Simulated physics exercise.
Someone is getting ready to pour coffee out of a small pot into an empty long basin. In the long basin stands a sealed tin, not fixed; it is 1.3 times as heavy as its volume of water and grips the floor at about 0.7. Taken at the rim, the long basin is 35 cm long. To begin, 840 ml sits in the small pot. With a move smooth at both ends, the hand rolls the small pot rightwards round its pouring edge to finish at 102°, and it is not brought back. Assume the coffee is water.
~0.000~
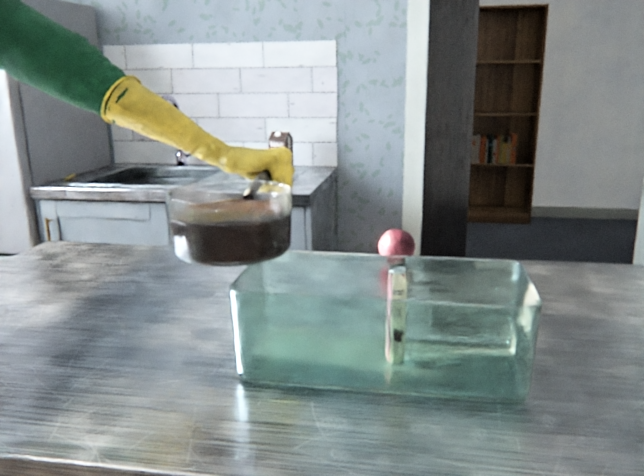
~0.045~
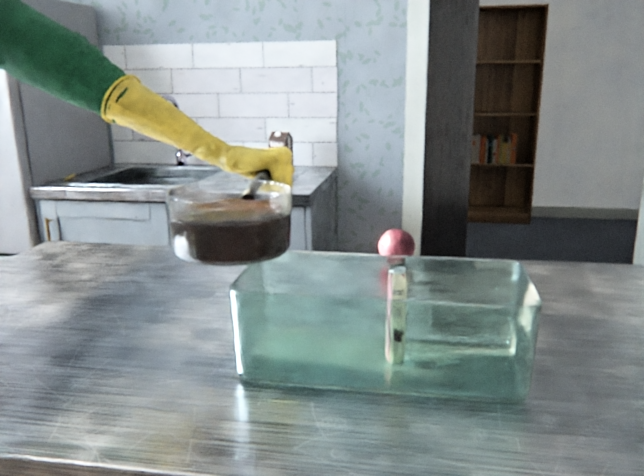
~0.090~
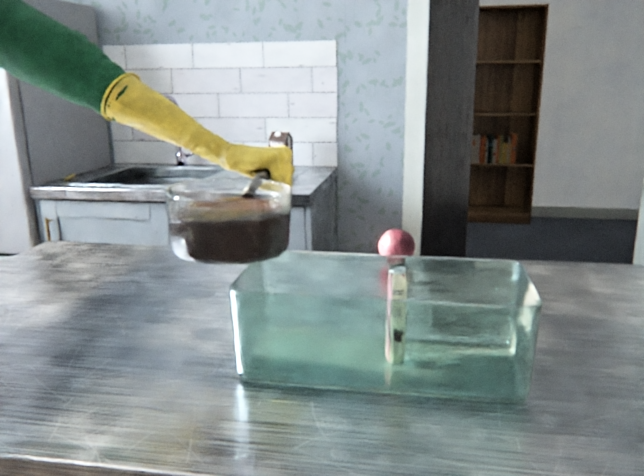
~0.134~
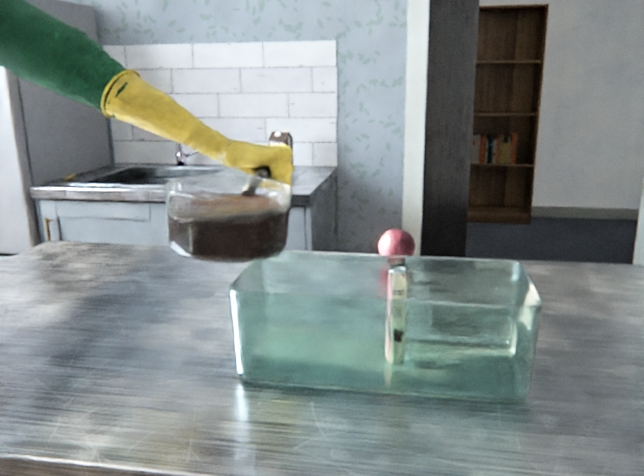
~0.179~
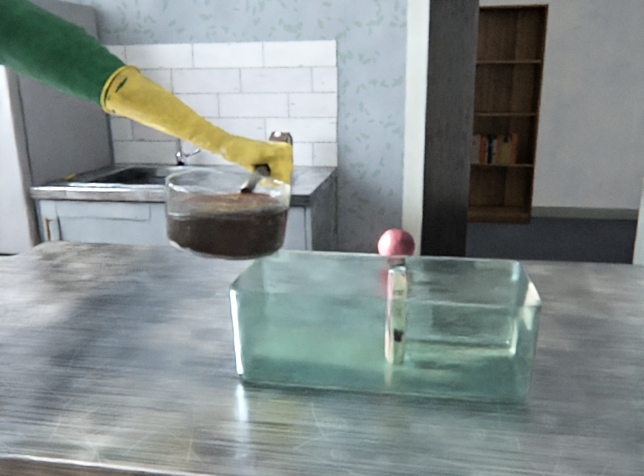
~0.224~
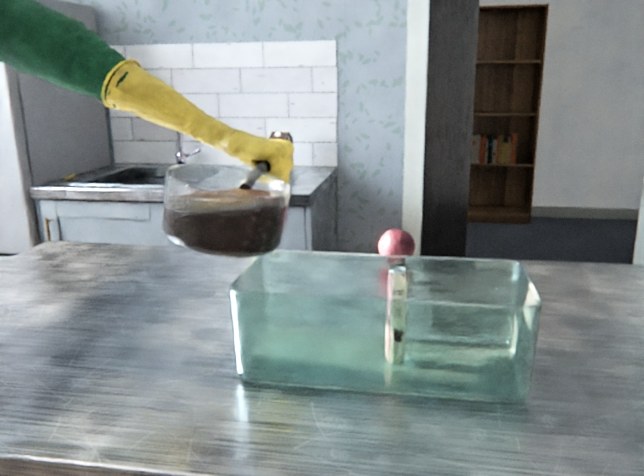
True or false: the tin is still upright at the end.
False.
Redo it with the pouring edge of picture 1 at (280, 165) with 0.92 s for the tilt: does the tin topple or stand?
It tumbles.
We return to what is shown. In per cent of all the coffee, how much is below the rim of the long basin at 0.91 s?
I'd say roughly 68 in a hundred of it.
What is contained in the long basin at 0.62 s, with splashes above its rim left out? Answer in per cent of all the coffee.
I'd estimate some 3 percent of the liquid.
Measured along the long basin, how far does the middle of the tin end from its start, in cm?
The middle of the tin ends some 8.0 cm along the basin.
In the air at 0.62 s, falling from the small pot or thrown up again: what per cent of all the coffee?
28 per cent.
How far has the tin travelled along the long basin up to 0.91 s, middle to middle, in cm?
The tin is about 1 cm from where it started.
After 0.62 s the tilt is 66° and 70 per cent is still to pour; the tin stands where it began.
After 0.91 s the tilt is 98° and 14 per cent is still to pour; the tin leans 7°.
After 1.21 s the tilt is 102° and 1 per cent is still to pour; the tin lies on its side.
After 1.54 s the tilt is 102° and 0 per cent is still to pour; the tin lies on its side.
In the end the tin lies on its side.
